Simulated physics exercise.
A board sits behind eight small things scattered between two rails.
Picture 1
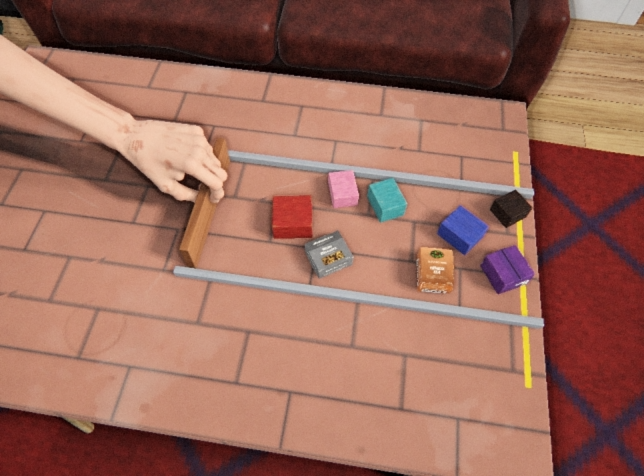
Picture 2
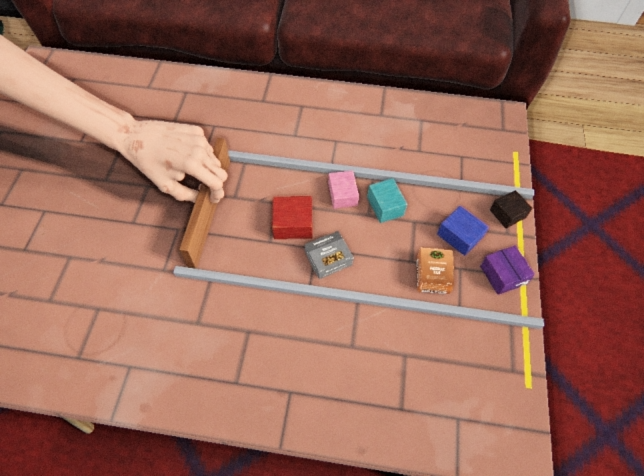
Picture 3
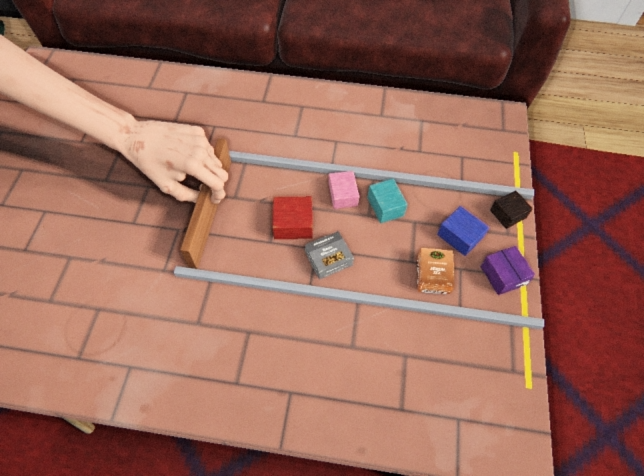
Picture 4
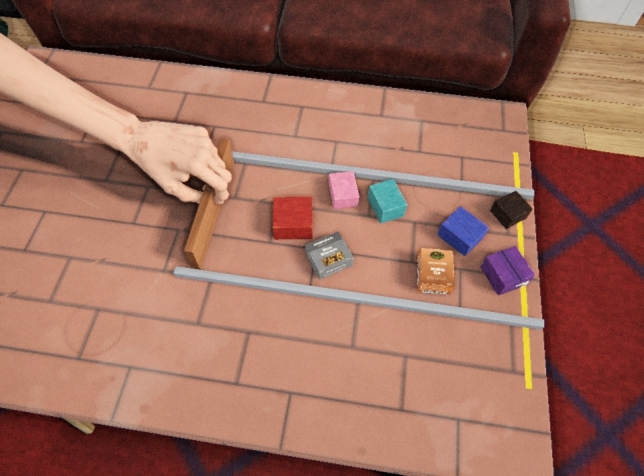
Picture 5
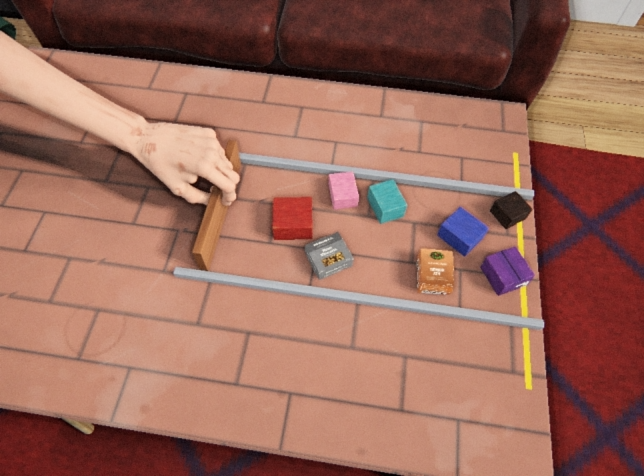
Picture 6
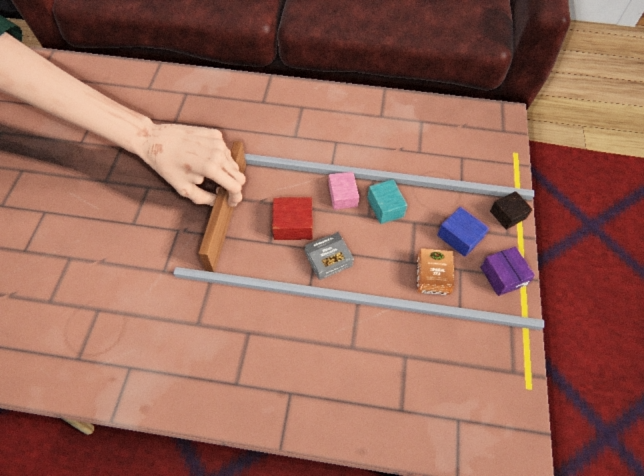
In the video, a hand holds a wooden board behind eight small blocks and boxes scattered between two rails on a brick-patterned table, then slides it slightly right, while the objects, some near a yellow line, stay still.
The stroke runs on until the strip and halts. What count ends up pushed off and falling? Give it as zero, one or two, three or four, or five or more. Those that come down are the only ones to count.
I predict five or more come down off the table.
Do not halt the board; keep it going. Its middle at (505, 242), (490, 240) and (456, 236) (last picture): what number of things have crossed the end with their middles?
5, 4 and 1.
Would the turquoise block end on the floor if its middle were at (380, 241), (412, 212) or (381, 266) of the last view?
Goes down; goes down; goes down.
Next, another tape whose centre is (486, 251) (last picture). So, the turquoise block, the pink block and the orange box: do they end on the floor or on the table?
As for the turquoise block, it keeps its spot; the pink block keeps its spot; the orange box does not stay.
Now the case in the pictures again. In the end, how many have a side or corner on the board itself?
The figure is 1.
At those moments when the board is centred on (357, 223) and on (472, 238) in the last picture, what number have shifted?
At the first spot the count is 4, and at the second it is 8.
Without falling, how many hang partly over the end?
Answer: 1.
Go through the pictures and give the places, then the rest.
Black block (511, 209); purple box (507, 270); blue block (462, 230); board (207, 201); tape (521, 254), in the first picture.
Purple box (507, 270); board (207, 201), in the second picture.
Blue block (463, 231); turquoise block (387, 201), in the third picture.
Black block (511, 210); grey box (329, 255), in the fourth picture.
Purple box (507, 271); red block (293, 218), in the fifth picture.
Black block (511, 210); purple box (507, 271); blue block (463, 232); board (225, 205); tape (521, 255), in the sixth picture.
A little later, none off yet; black block at rest near (511, 210); purple box at rest near (507, 271); blue block at rest near (463, 232).
Next, none off yet; black block at rest near (511, 210); purple box at rest near (507, 271); blue block moving near (470, 235).
Later still, one off so far; black block tilted well over near (546, 220); purple box dropping near (550, 323); blue block shifted well along near (533, 248).
When it is over, the number that fall off is five or more; down, red block, grey box, turquoise block, orange box, blue block, purple box and black block.
